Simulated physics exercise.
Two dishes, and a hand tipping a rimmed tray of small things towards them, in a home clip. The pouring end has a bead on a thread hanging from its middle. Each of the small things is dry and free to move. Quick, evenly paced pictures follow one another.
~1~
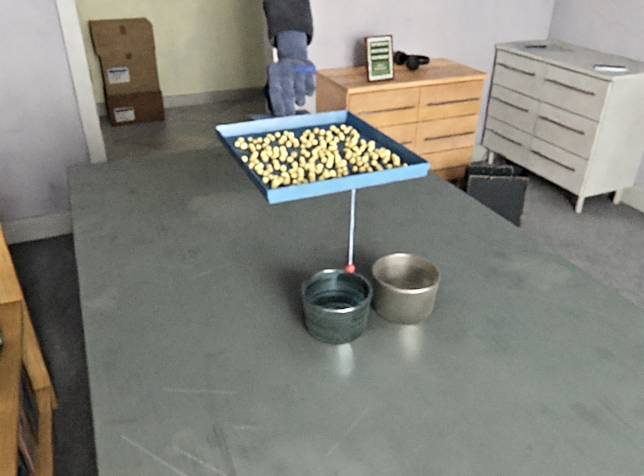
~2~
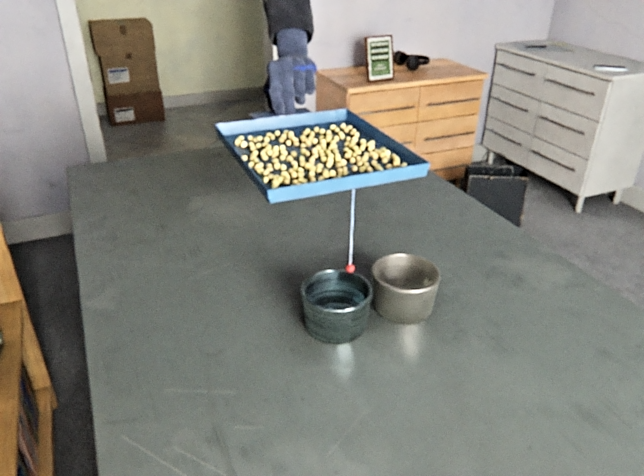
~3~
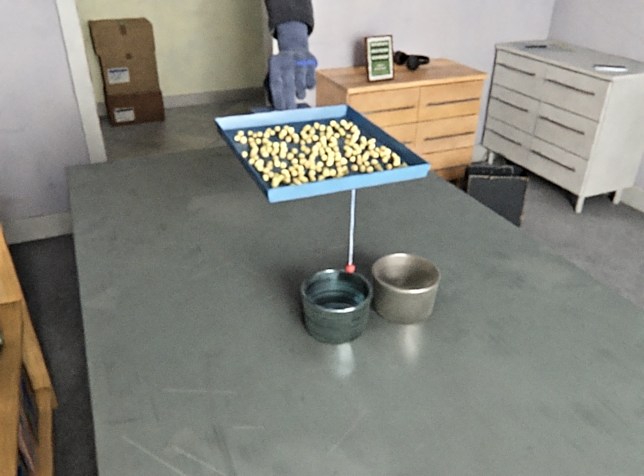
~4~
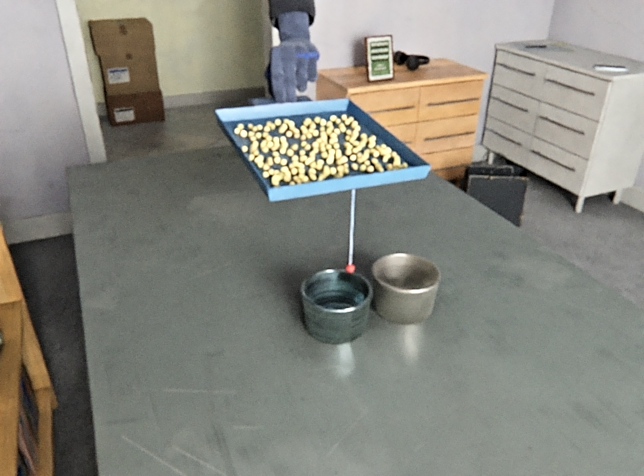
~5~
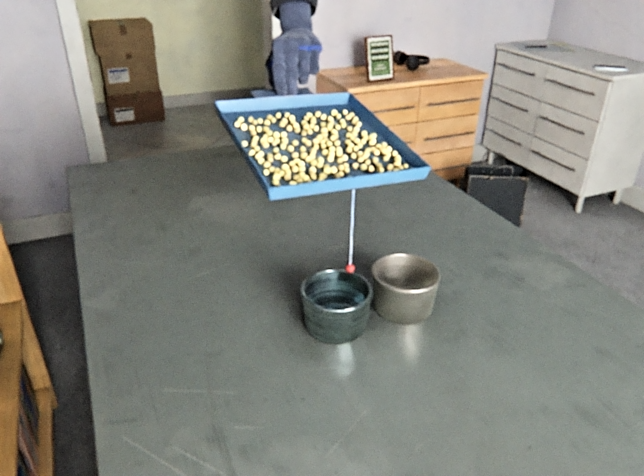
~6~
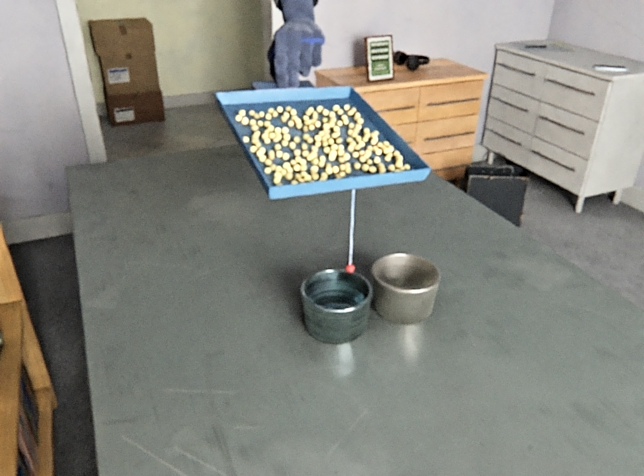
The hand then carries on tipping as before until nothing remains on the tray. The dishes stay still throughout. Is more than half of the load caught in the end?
Yes - the load mostly goes into the dishes.
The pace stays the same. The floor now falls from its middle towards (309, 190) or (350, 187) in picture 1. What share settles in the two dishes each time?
10 % and 40 %, roughly.
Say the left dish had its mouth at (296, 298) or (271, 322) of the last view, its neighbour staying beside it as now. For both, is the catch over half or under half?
Short of half, then short of half.
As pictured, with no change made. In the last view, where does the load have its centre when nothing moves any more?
Around (410, 304).
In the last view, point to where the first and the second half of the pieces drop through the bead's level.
Initially about (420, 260); subsequently about (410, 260).
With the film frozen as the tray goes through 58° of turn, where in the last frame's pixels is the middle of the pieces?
Look around (368, 161) in the last picture.
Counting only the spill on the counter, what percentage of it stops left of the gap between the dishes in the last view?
Roughly 20 in a hundred.
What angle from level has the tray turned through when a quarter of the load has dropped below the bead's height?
Roughly 90 degrees from level.
Just after the last frame, tray tipped steeply; every one on the tray.
A moment on, tray tipped right over; roughly a quarter on the tray; roughly a third in the right dish; about a tenth outside both; roughly a quarter in the air.
Further on, tray tipped past a quarter turn; just a few in the left dish; roughly two thirds in the right dish; roughly a quarter outside both.
When it is over, tray tipped past a quarter turn; just a few in the left dish; roughly two thirds in the right dish; roughly a quarter outside both.
